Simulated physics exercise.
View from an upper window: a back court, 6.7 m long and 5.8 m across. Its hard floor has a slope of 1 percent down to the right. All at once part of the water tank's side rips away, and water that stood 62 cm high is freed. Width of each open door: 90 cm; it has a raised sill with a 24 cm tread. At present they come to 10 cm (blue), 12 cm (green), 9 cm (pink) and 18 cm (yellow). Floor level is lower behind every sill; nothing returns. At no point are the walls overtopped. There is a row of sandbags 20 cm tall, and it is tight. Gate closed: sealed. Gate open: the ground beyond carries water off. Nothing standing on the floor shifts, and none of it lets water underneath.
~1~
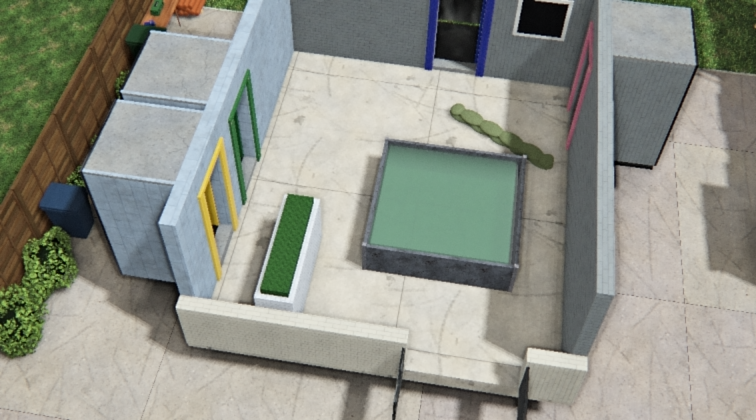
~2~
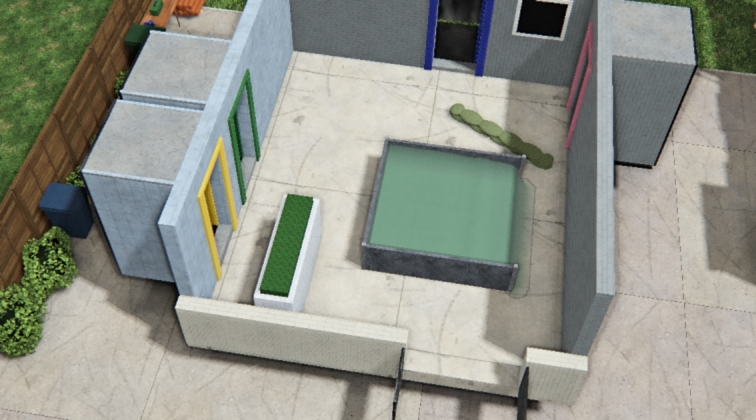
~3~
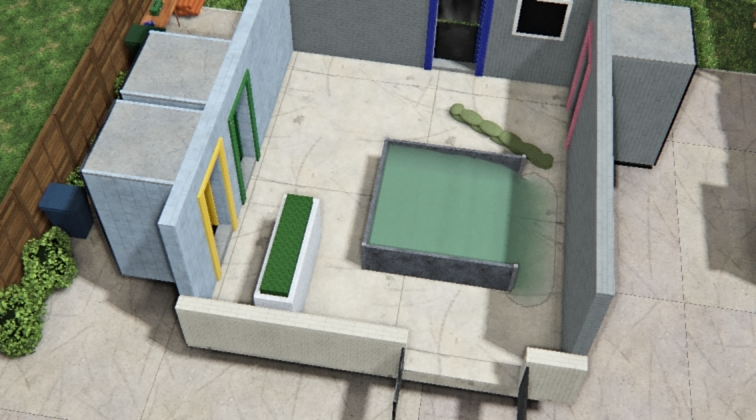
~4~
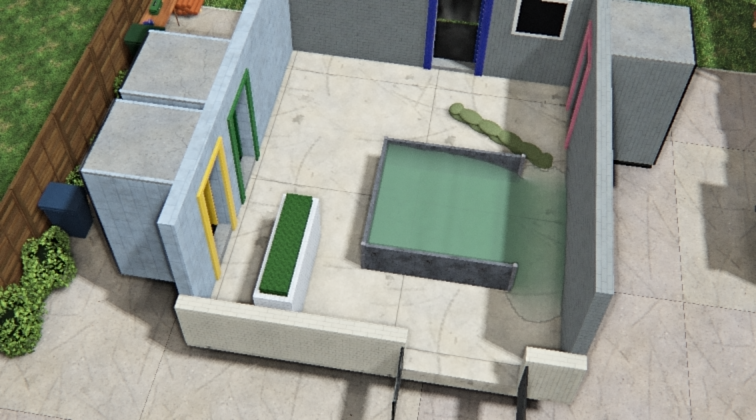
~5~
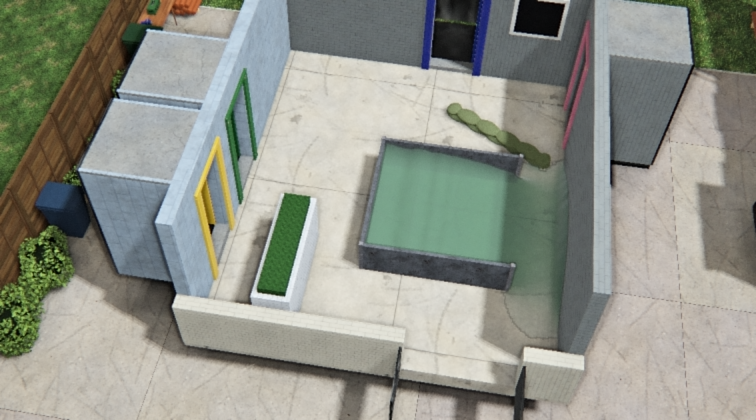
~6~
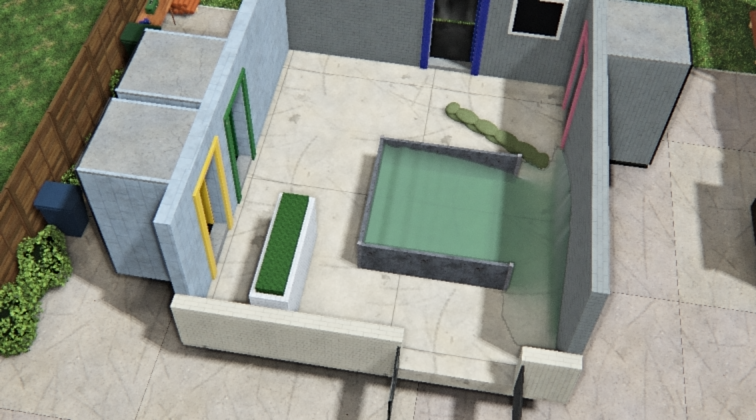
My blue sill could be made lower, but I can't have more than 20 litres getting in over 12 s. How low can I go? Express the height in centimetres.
You could bring it down to roughly 6.5 cm.
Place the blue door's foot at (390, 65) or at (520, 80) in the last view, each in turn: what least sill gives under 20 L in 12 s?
About 7.0 cm for the first and 21 cm for the second.
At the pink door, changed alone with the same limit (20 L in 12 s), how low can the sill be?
Door pink, min height approx. 7.0 cm.
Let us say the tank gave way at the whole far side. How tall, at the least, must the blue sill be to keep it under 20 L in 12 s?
It needs to be about 25 cm high.
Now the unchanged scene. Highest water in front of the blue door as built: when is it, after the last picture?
Peak time: About 9.5 s.
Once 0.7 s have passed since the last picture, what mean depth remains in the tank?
About 36 cm.
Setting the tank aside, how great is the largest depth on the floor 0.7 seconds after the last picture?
Max depth: About 51 cm.
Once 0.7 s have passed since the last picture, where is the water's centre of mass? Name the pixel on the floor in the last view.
(482, 230) or so.
Then, 0.7 s after the last picture water covers 20 % of the floor, deepest (51 cm) near (548, 248); it has not reached the blue door.
Then, 2.3 s after the last picture water covers 50 % of the floor, deepest (37 cm) near (554, 368); 11 cm at the blue door, 0 litres in over its 10 cm sill.
Then, 11.3 s after the last picture water covers 95 % of the floor, deepest (13 cm) near (484, 169); 8 cm at the blue door, 3 litres in over its 10 cm sill.
At the blue door as built, the water peaked near 12 cm, 9.3 s after the last picture.
With a sill of 6 cm, 27 litres would have come in within the 12 s; with 8.5 cm, 8 litres. So under 20 litres takes about 6.5 cm.
